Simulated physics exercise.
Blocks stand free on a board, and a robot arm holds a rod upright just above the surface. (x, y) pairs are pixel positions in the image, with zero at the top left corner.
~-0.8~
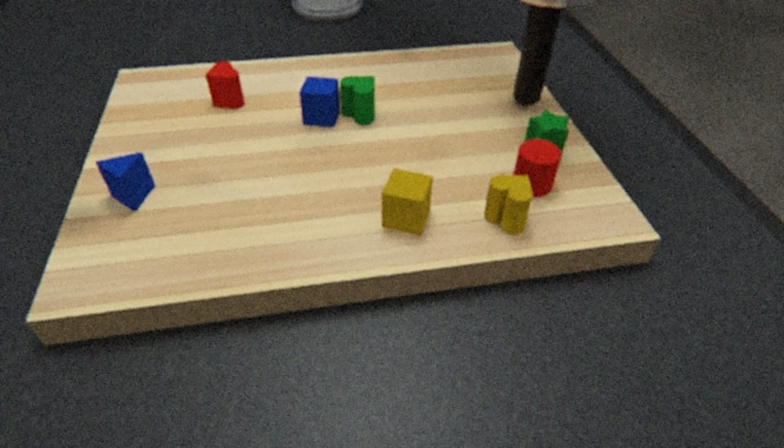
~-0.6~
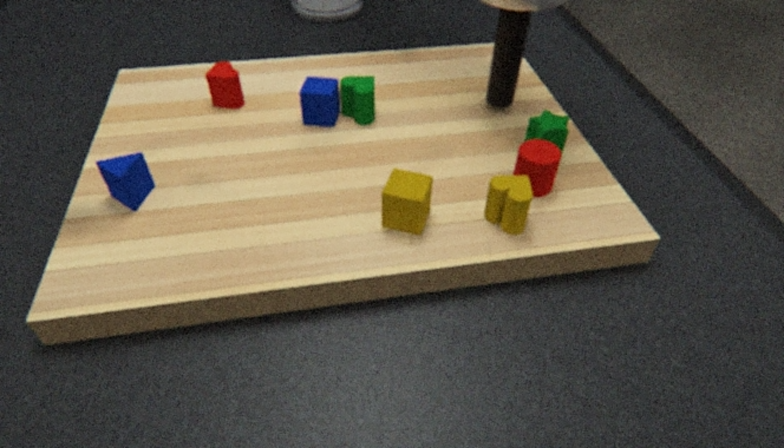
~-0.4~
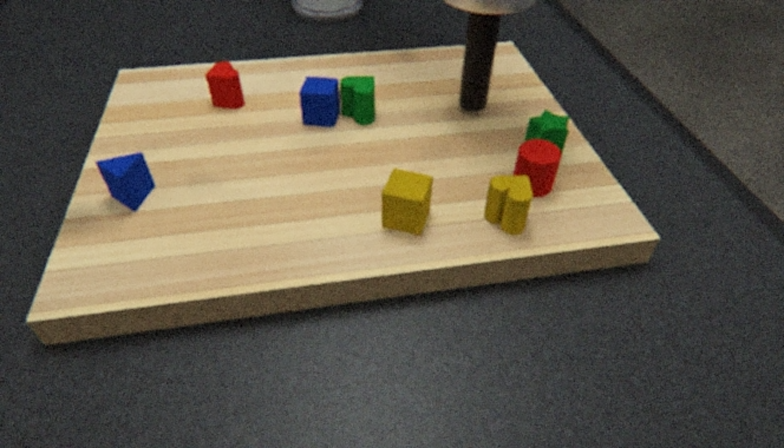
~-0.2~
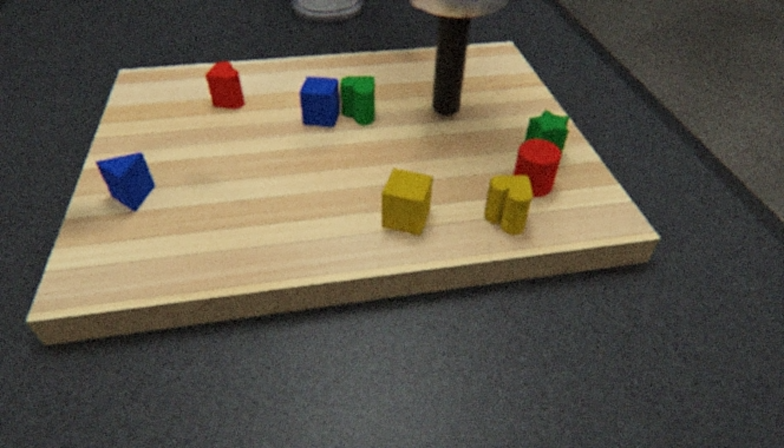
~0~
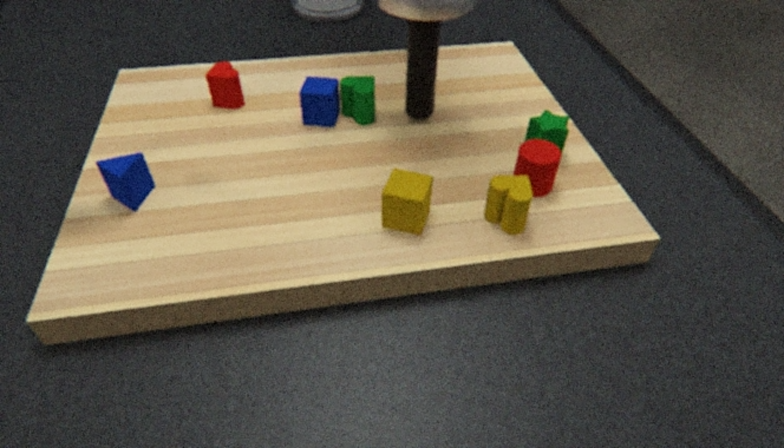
A pale striped wooden board lies on a dark surface, seen from above one edge by a still camera. A red block and a blue-and-green pair sit toward the back, a blue block at left, a yellow cube and yellow heart block near the front, and red and green blocks at right. A robot arm carries an upright black rod steadily left and slightly nearer, while the blocks stay still.
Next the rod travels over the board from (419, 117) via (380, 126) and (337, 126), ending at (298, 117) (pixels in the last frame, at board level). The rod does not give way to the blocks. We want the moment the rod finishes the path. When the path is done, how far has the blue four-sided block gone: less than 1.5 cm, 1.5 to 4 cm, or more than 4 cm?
That one ends up more than 4 cm from where it is now.
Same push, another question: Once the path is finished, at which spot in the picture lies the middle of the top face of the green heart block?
When the path ends, it will be at (343, 77).
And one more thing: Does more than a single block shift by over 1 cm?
Going by the path, yes.
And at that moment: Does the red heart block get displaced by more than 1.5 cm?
No - that is not the case.
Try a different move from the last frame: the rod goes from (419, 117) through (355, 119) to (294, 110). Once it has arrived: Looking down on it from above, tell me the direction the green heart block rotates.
Viewed from overhead, the green heart block winds up turned clockwise.
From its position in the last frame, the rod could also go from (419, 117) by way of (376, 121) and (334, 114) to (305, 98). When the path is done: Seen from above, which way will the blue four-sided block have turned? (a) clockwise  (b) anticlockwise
Choice b: Anticlockwise.
On the path given first. One third of the way, rod at (379, 120); green heart block at (355, 82), turned 15° clockwise.
Two thirds of the way, rod at (336, 119); blue four-sided block at (305, 82), turned 20° anticlockwise; green heart block at (344, 77), turned 80° clockwise.
At the end, rod at (297, 110); red heart block not moved; blue four-sided block at (277, 69), turned 15° clockwise; green heart block at (343, 77), turned 85° clockwise.
